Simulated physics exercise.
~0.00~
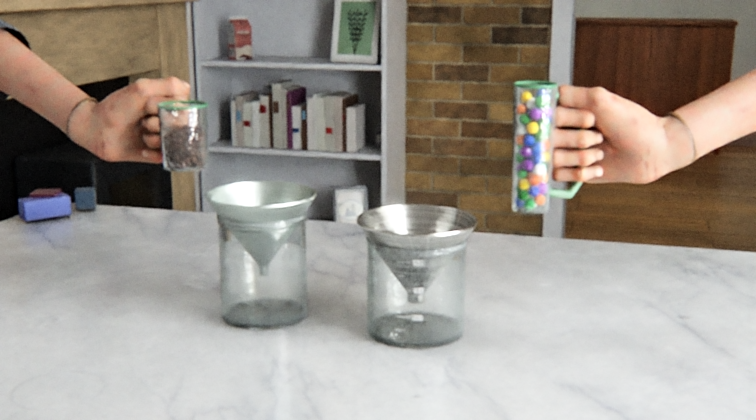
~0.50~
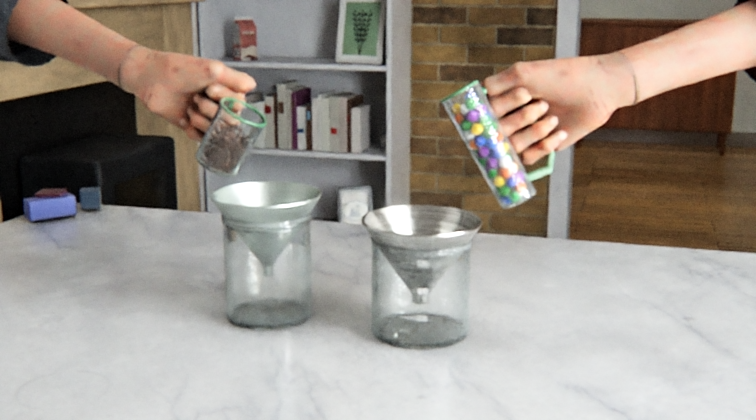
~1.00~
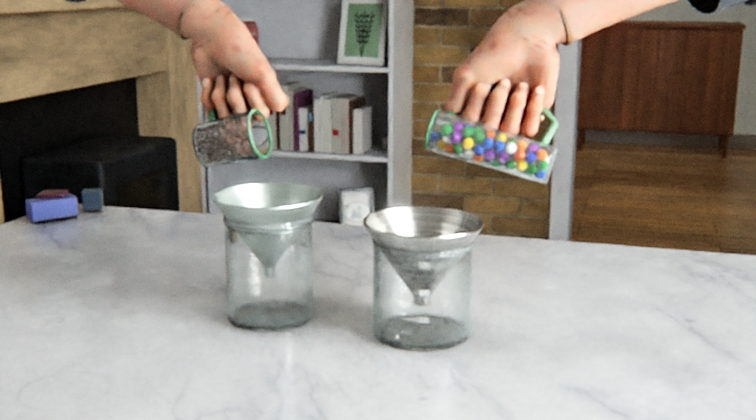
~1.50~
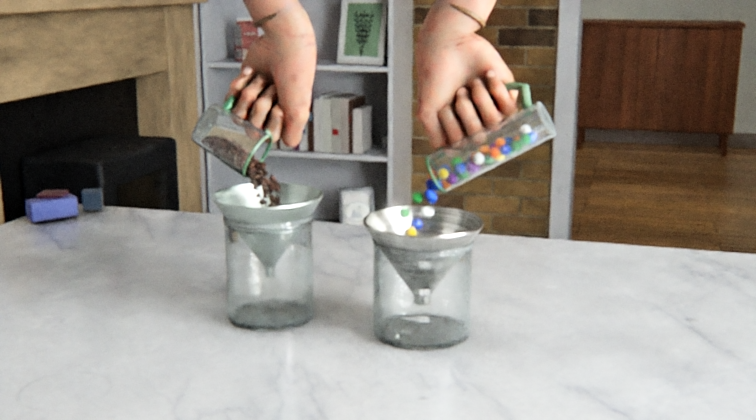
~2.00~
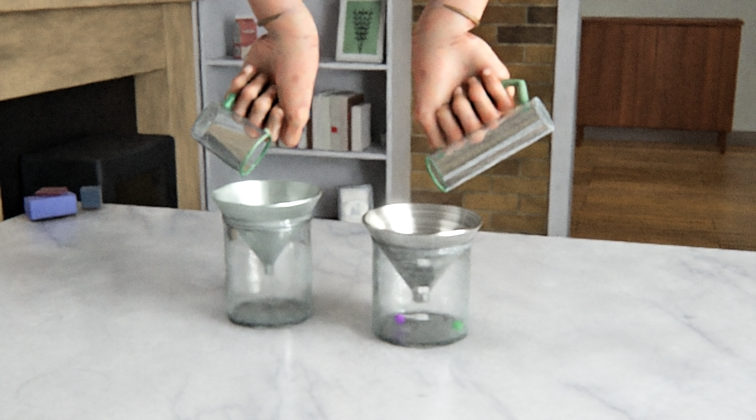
Two hands hold clear cups above a pale marble table, the left one containing small dark brown bits and the right one many coloured beads. Both hands move inward over two funnels set in glass jars, tilting the cups as they go. The cups come down onto their sides with everything still inside. Then they tip further, and the brown bits spill into the left funnel while the beads tumble into the right. Finally both cups hang tipped and empty, with the left load stuck in its funnel and nearly all the beads stuck in theirs, only a stray few lying in the right jar.
